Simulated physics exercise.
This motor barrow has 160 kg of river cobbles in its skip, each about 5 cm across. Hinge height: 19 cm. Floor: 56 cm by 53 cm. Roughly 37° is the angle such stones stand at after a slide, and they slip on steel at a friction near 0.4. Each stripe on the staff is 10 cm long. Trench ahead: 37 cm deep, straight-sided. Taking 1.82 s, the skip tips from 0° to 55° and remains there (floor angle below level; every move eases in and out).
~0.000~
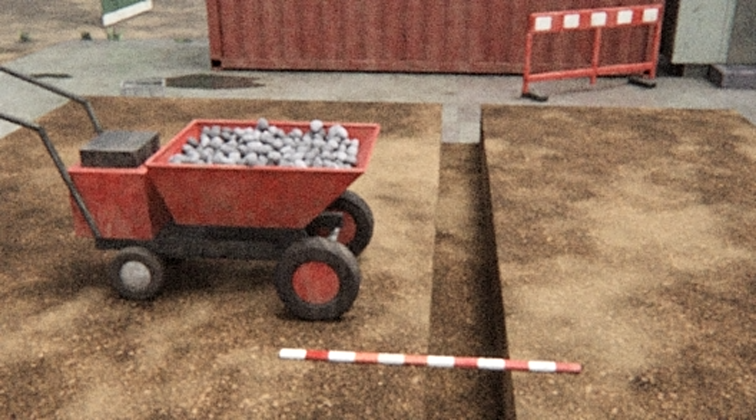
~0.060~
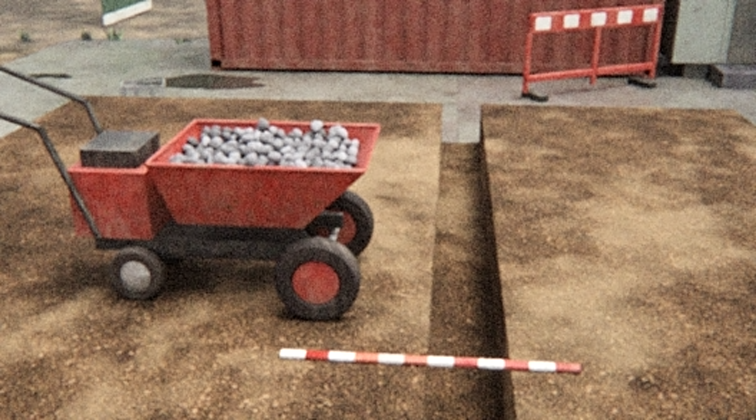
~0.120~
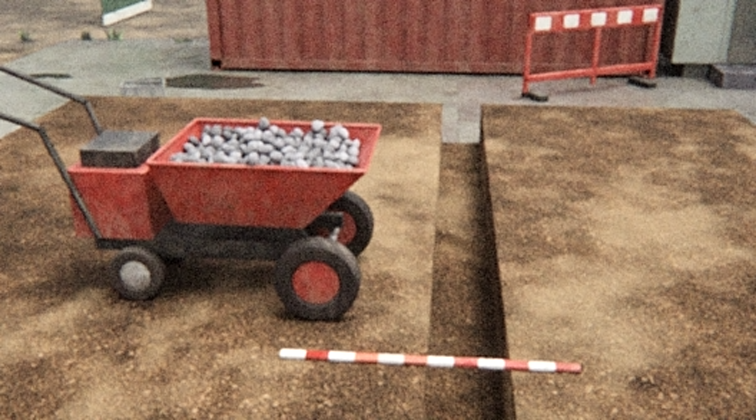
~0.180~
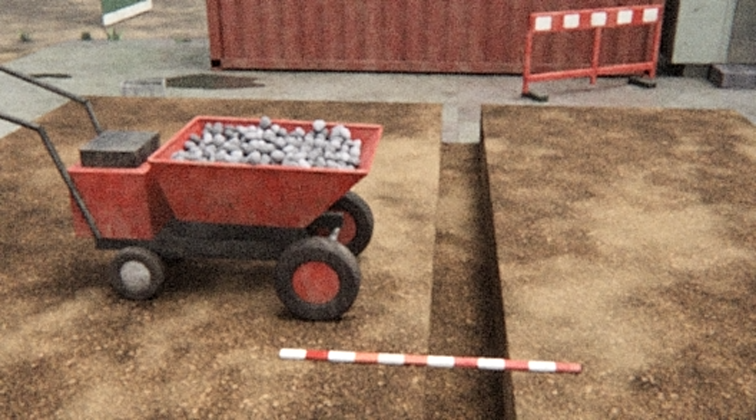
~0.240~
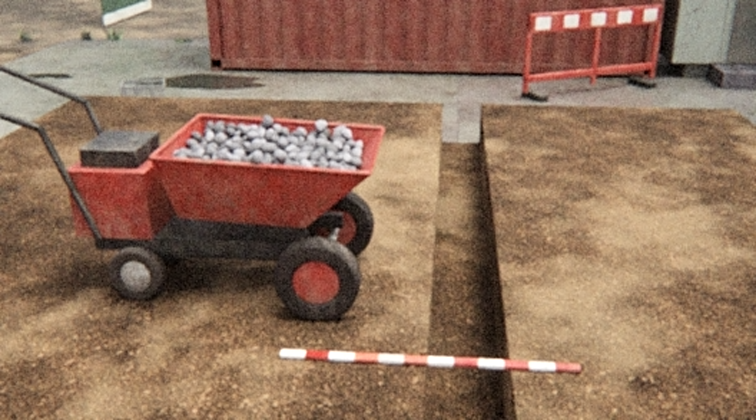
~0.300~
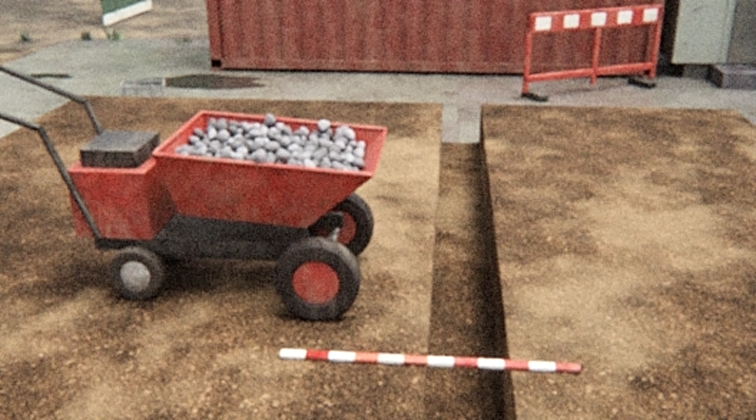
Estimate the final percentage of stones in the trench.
I would say 71 percent.
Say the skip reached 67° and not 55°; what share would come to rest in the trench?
In that case some 80 per cent.
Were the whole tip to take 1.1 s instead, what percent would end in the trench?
Then some 65 per cent would.
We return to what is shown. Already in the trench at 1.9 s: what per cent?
Some 20 per cent of the load by that point.
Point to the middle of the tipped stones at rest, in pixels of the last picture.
Middle at around (472, 340), I'd say.
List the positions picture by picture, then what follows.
The skip is at 0°, its lip at (364, 172); the top of the load is at (268, 134), in the first picture.
The skip is at 0°, its lip at (364, 172); the top of the load is at (269, 134); the stones move at 0.1 m/s on average, in the second picture.
The skip is at 1°, its lip at (366, 172); the top of the load is at (270, 133); the stones move at 0.1 m/s on average, in the third picture.
Lip at (367, 173), floor tilted 2°, highest stones at (268, 132); the stones move at 0.1 m/s on average, in the fourth picture.
Lip at (370, 174), floor tilted 3°, highest stones at (254, 131); the stones move at 0.2 m/s on average, in the fifth picture.
Lip at (373, 176), floor tilted 4°, highest stones at (245, 129); the stones move at 0.2 m/s on average, in the sixth picture.
After 1.4 s the floor is at 46°; 100 % in the skip; the foremost stones are at (429, 205).
After 1.9 s the floor is at 55°; 80 % in the skip, 19 % in the trench, 1 % past the trench; the foremost stones are at (518, 289).
After 2.3 s the floor is at 55°; 54 % in the skip, 39 % in the trench, 6 % past the trench; the foremost stones are at (577, 284).
After 4.2 s the floor is at 55°; 21 % in the skip, 71 % in the trench, 8 % past the trench; the foremost stones are at (644, 296).
